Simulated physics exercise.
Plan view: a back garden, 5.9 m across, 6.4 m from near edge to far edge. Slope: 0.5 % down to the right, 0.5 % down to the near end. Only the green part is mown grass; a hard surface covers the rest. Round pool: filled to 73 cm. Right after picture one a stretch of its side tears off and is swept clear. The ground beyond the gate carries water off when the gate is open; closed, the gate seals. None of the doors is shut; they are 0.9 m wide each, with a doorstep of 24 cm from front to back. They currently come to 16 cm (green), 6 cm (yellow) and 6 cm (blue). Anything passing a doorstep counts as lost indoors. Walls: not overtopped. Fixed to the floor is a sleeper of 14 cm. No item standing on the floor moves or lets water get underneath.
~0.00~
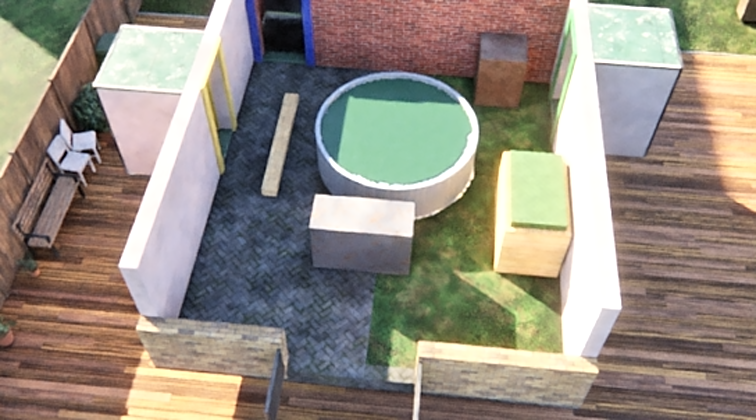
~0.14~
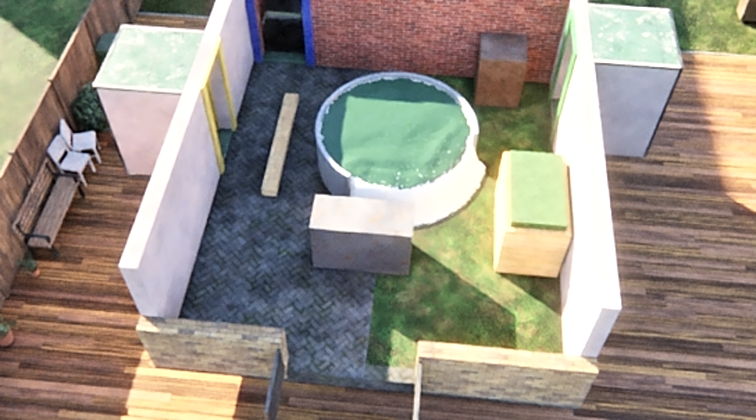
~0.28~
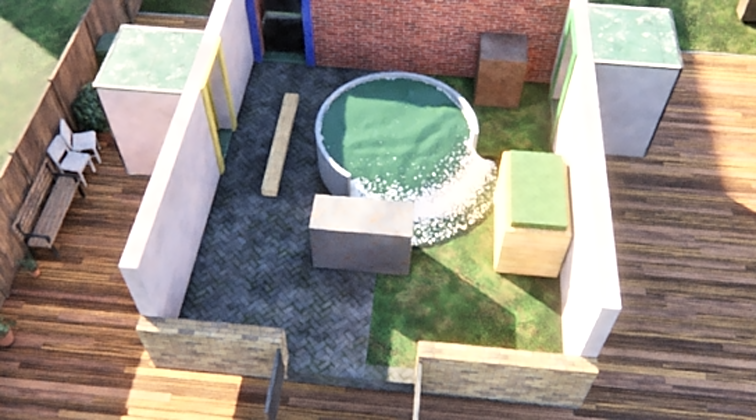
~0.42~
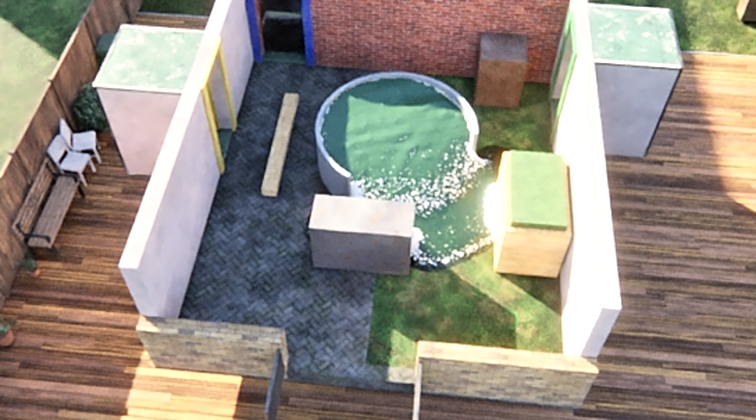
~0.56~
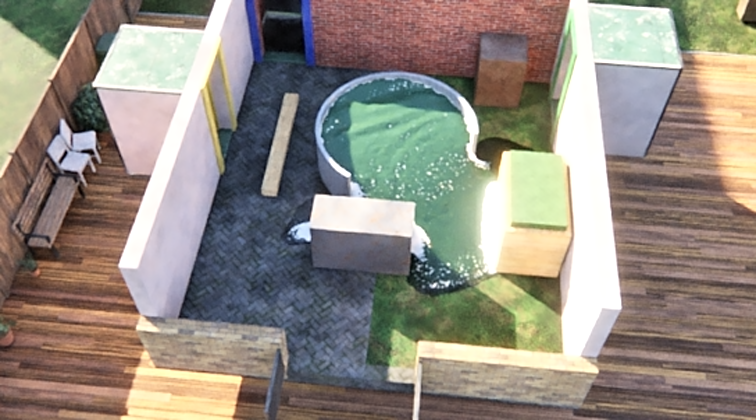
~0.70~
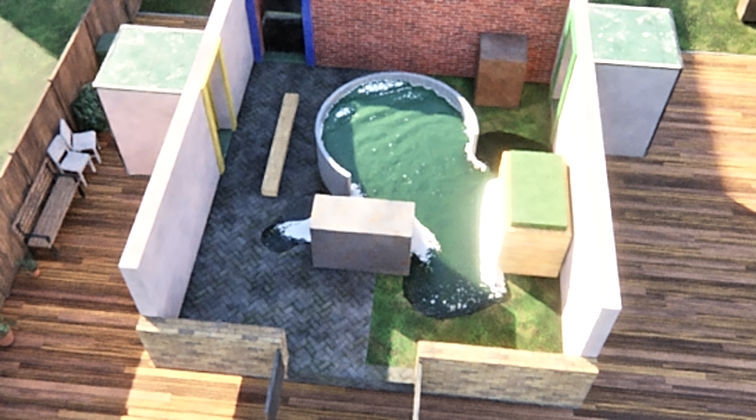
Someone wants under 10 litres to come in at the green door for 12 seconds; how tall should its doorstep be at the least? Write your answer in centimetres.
It should be at least about 18 cm tall.
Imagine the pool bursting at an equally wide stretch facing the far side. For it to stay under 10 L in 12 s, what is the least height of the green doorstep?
Close to 24 cm at the least.
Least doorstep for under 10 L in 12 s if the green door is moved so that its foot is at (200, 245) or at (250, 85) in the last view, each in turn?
About 11.5 cm for the first and 8.5 cm for the second.
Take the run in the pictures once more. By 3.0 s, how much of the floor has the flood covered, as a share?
Around 80 per cent of the floor.
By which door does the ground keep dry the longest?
That's the blue one.
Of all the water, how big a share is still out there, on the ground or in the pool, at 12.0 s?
About 74 in every hundred.
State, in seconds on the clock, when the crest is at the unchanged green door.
It peaks at about 4.5 s.
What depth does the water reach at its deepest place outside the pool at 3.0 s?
Max depth: Near 38 cm.
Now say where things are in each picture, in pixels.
In the first frame, the round pool at (397, 130) is whole and still, 73 cm deep; the green door at (562, 82) is dry.
In the second frame, the front is at a hidden place, 0.3 m from the gap at (429, 203); 0.6 m2 of floor is wet, 73 cm left at the back.
In the third frame, the front is at a hidden place, 0.7 m from the gap at (429, 204); 2.0 m2 of floor is wet, 73 cm left at the back.
In the fourth frame, the front is at a hidden place, 1.2 m from the gap at (429, 206); 3.5 m2 of floor is wet, 73 cm left at the back.
In the fifth frame, the gap is at (429, 206), the front 1.6 m out at a hidden place; the back of the round pool holds 71 cm.
In the sixth frame, water pours out at (429, 207) and has run 2.0 m, to (504, 296); about 10 cm deep outside, 61 cm at the back; 0.7 m in a straight line remain to the green door at (562, 82).
After 1.4 s water covers 45 % of the floor, deepest (52 cm) near (486, 245); 6 cm at the green door, 0 litres in over its 16 cm doorstep.
After 3.0 s water covers 80 % of the floor, deepest (38 cm) near (553, 279); 12 cm at the green door, 0 litres in over its 16 cm doorstep.
After 12.0 s water covers 95 % of the floor, deepest (12 cm) near (365, 104); 9 cm at the green door, 18 litres in over its 16 cm doorstep.
At the green door as built, the water arrived by 1.3 s and peaked near 22 cm at 4.4 s.
With a doorstep of 16.5 cm, 16 litres would have come in within the 12 s; with 22.5 cm, 1 litre. So under 10 litres takes about 18 cm.
